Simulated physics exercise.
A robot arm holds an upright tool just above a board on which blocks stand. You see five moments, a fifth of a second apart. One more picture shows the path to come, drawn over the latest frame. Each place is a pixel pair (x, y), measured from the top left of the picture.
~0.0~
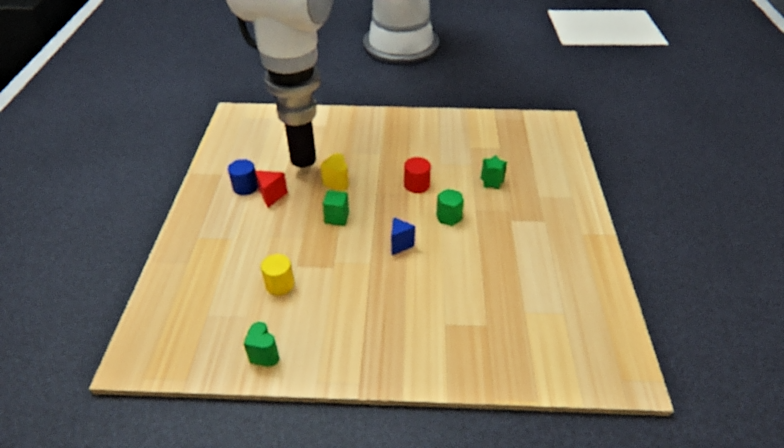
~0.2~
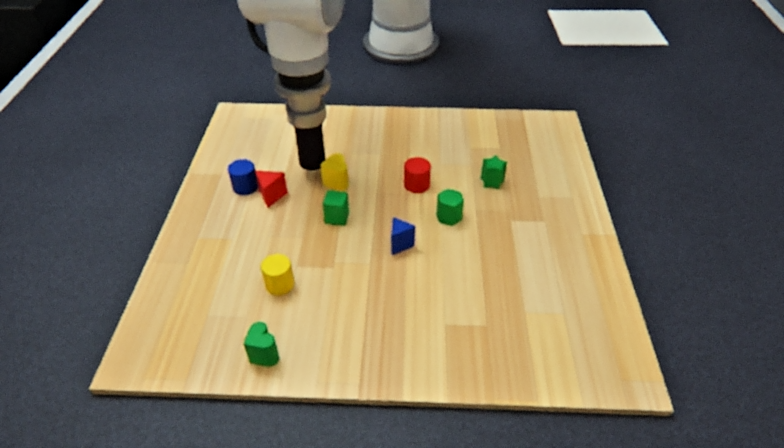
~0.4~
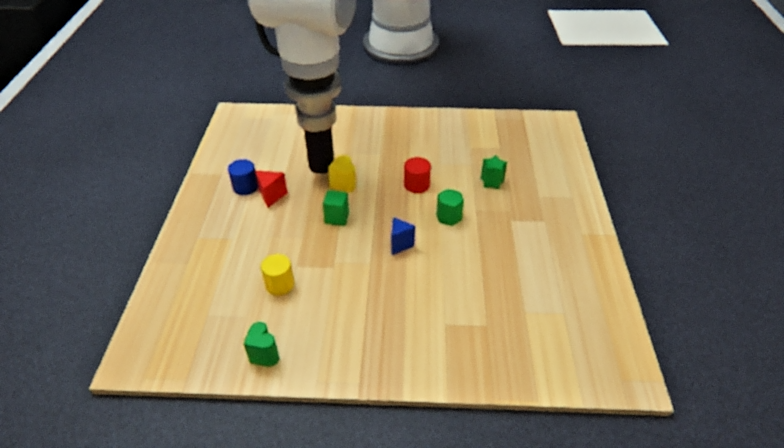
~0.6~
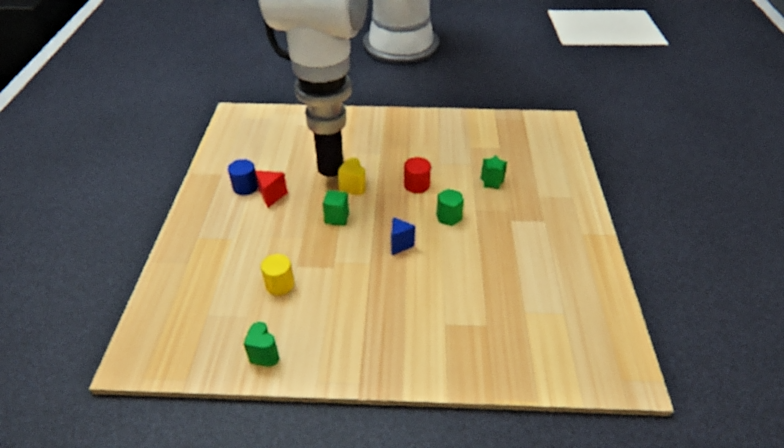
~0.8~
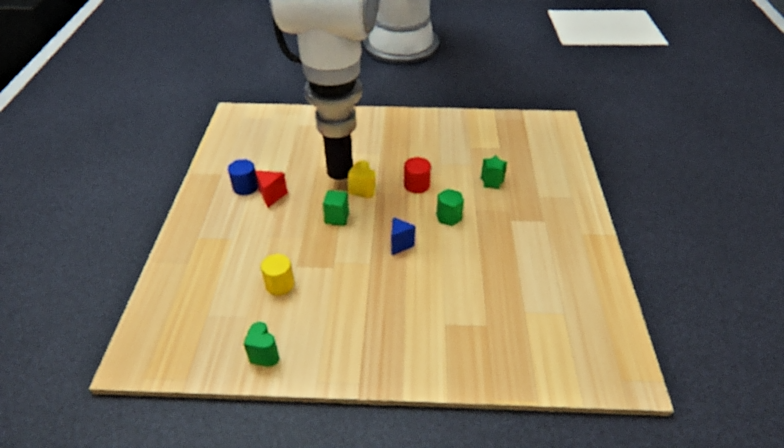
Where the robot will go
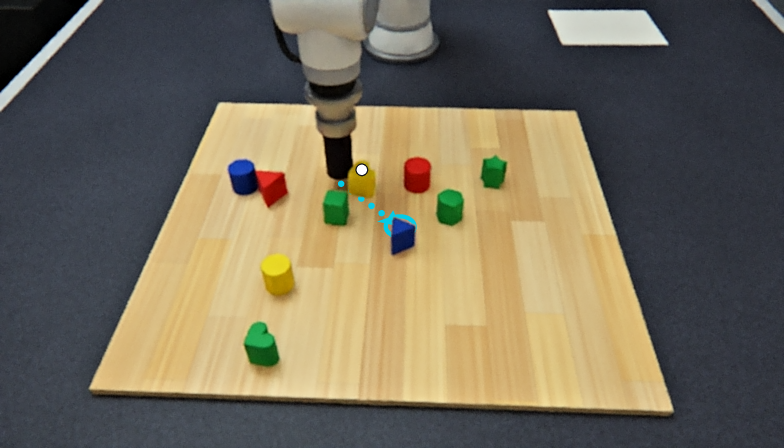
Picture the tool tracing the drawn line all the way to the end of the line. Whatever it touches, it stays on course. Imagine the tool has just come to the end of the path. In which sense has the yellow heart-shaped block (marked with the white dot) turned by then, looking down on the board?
It turns counter-clockwise.
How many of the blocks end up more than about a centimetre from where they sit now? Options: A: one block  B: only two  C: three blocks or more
My answer is option A.
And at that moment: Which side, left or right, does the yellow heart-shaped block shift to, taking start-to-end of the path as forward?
It heads left.
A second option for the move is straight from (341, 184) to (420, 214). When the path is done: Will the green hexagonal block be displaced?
Answer: Yes.
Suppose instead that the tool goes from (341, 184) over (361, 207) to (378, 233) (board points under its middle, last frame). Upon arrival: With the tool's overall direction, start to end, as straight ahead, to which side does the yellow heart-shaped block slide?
It's set to shift left.
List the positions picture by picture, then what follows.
Tool tip (303, 160); block tops, yellow heart-shaped block (335, 162); blue three-sided block (400, 226), in the first picture.
Tool (313, 163); blocks unchanged, in the second picture.
Tool (322, 166); yellow heart-shaped block (342, 164), in the third picture.
Tool (331, 169); yellow heart-shaped block (352, 167), in the fourth picture.
Tool (340, 172); yellow heart-shaped block (362, 170); blue three-sided block (400, 226), in the fifth picture.
Path on the board, from (341, 184) to (400, 226); the dot is on the yellow heart-shaped block.
The first path, step by step. One third of the way, tool (359, 185); yellow heart-shaped block (384, 179), turned 25° anticlockwise.
Two thirds of the way, tool (379, 200); yellow heart-shaped block (401, 183), turned 55° anticlockwise.
At the end, tool (400, 214); yellow heart-shaped block (403, 183), turned 65° anticlockwise; blue three-sided block in place.
